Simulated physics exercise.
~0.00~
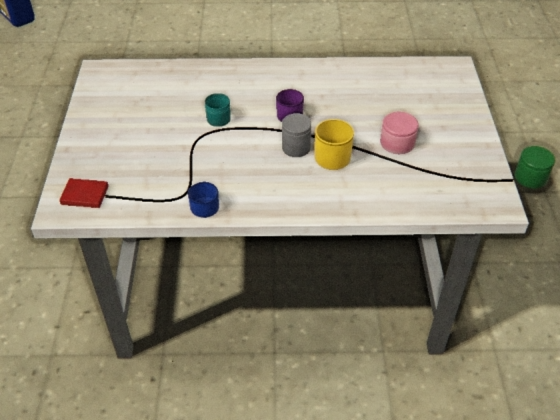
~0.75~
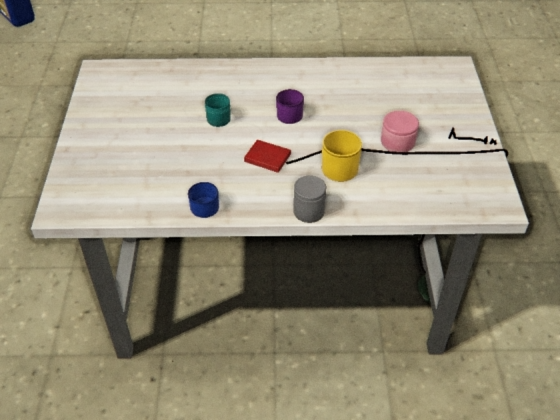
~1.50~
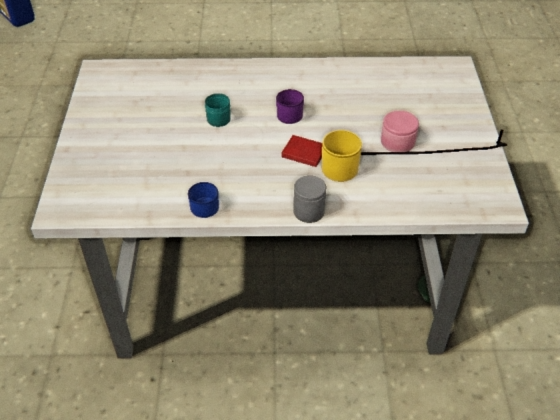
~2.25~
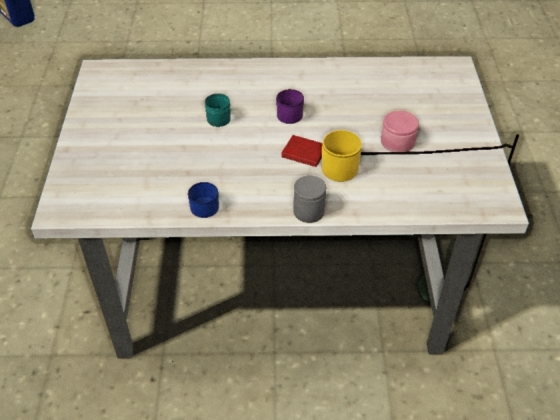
A pale wooden lab table with dark metal legs stands on a tiled floor, seen from above and in front. A thin black cable winds from a red block at left, between teal, purple, grey, yellow, pink and blue cups, to a green cylinder at the right edge. The green piece drops over the side, and the cable pulls straight, dragging the red block rightward as the grey cup shifts toward the front and the yellow one nudges slightly right. The block slides up beside the yellow cup and stops, with every cup still on the table and the cable's end sticking up at the right edge.
